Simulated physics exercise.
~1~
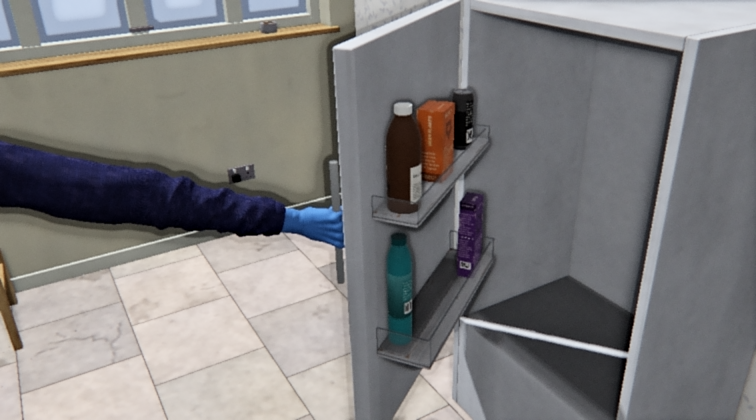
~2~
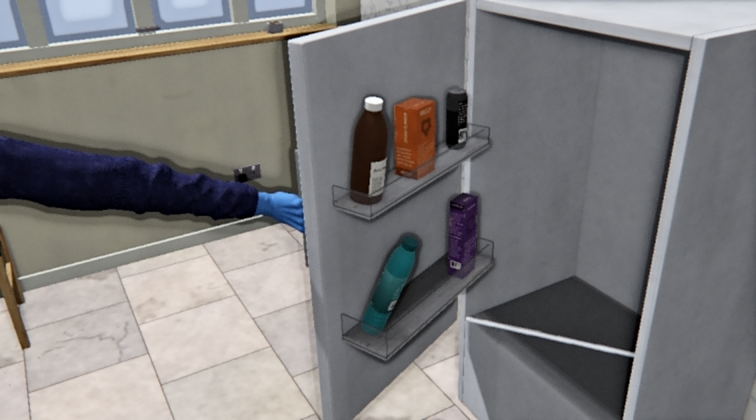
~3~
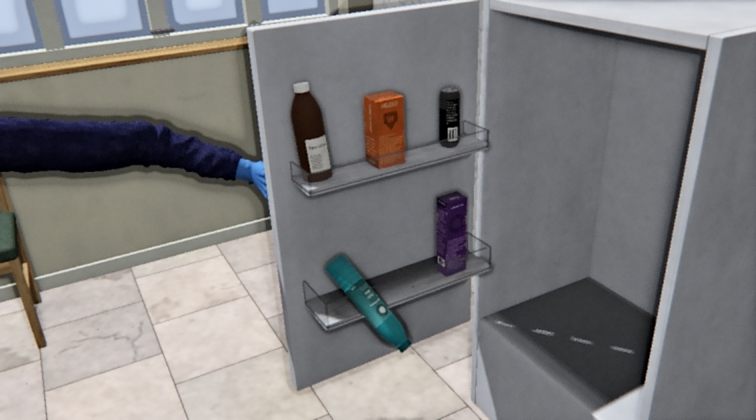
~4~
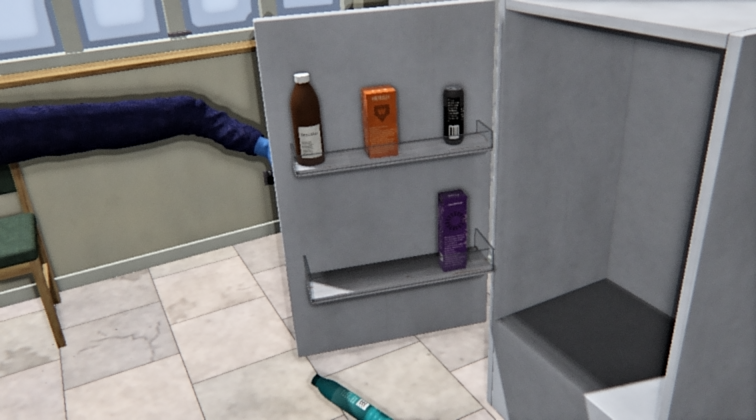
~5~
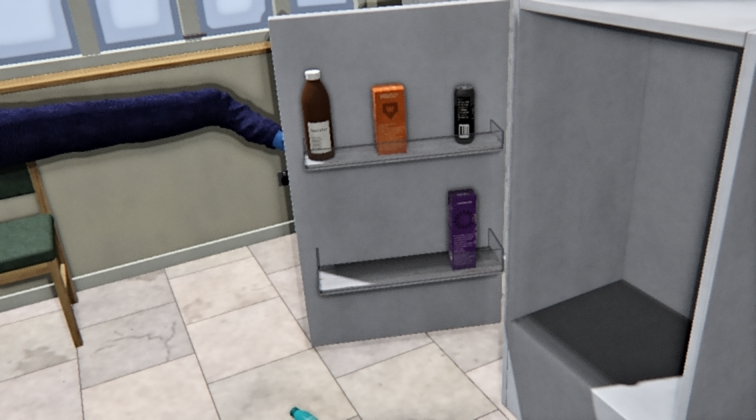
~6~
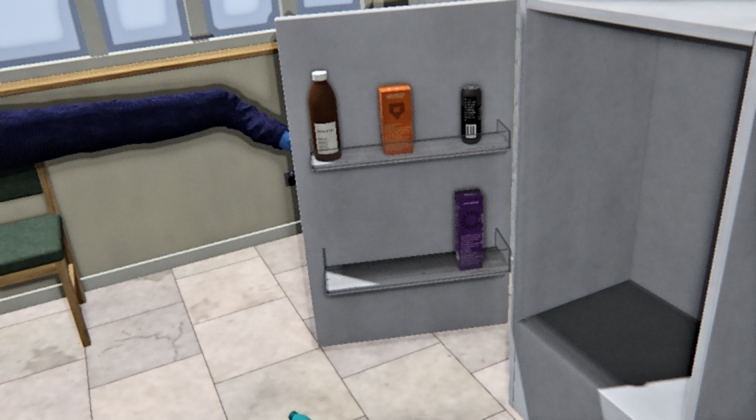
The video shows a gloved hand swinging open a grey cooler door with two inner racks, as a turquoise bottle on the lower rack tips, tumbles over the rail and drops to the tiled floor, while the brown bottle, orange carton, black can and purple carton stay on the racks.
